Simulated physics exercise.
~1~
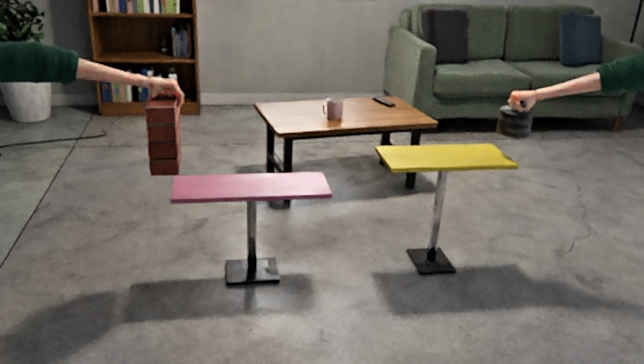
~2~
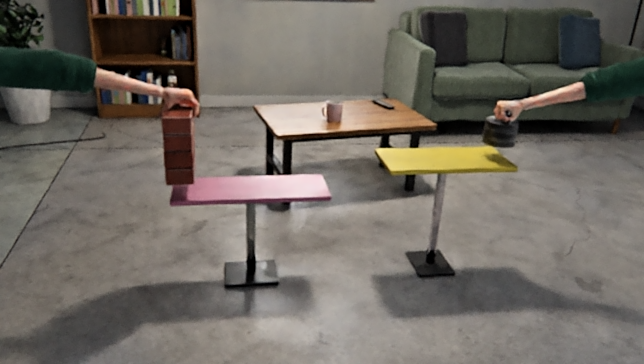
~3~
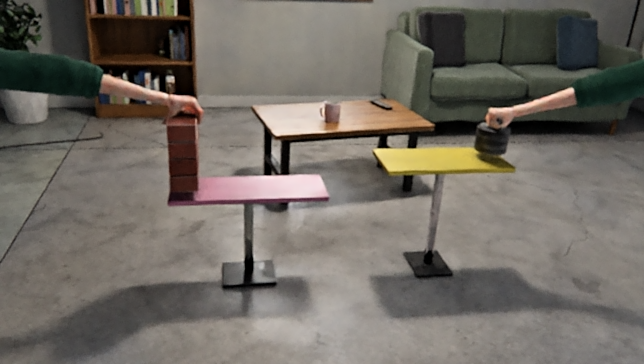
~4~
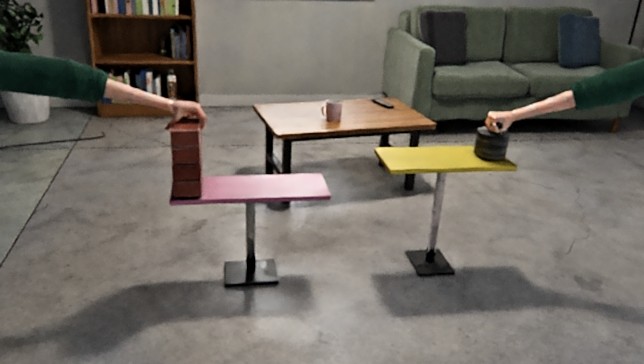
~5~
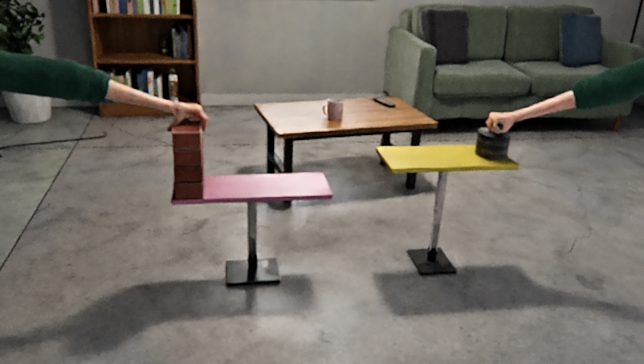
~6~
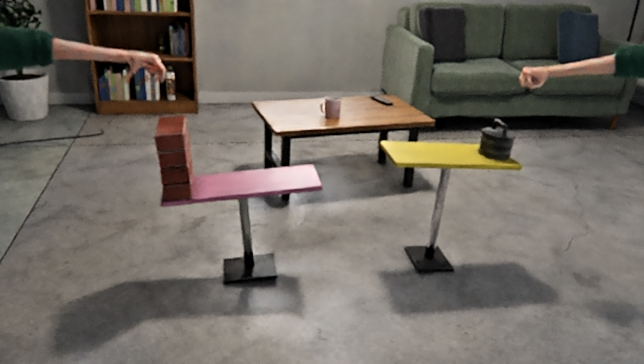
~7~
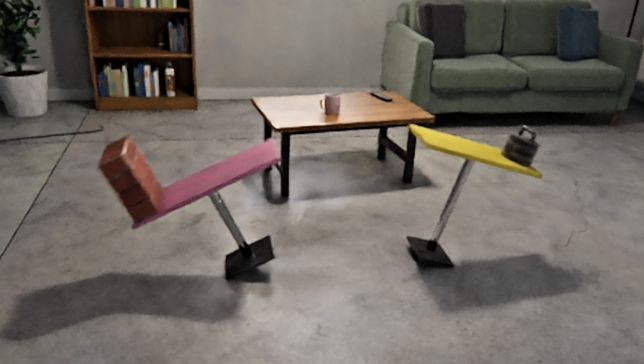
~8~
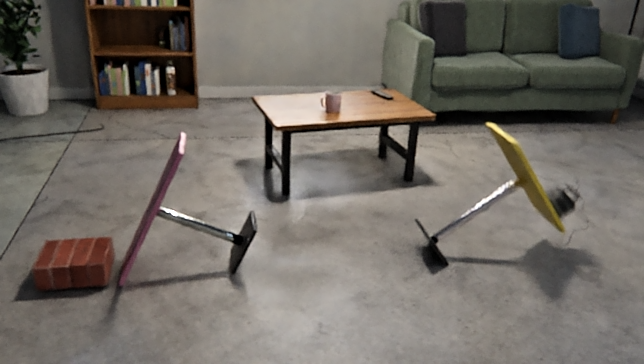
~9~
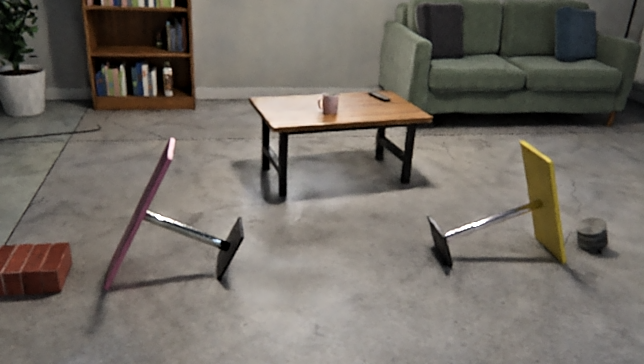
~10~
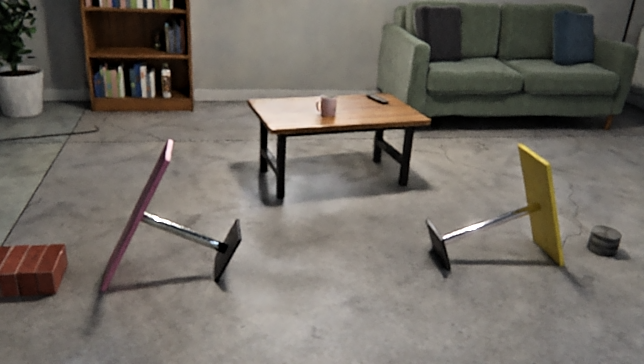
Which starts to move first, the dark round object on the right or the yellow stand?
The dark round object moves first, as a hand brings it left and down onto the stand. The yellow stand only starts to tip later, after the hand has let go.
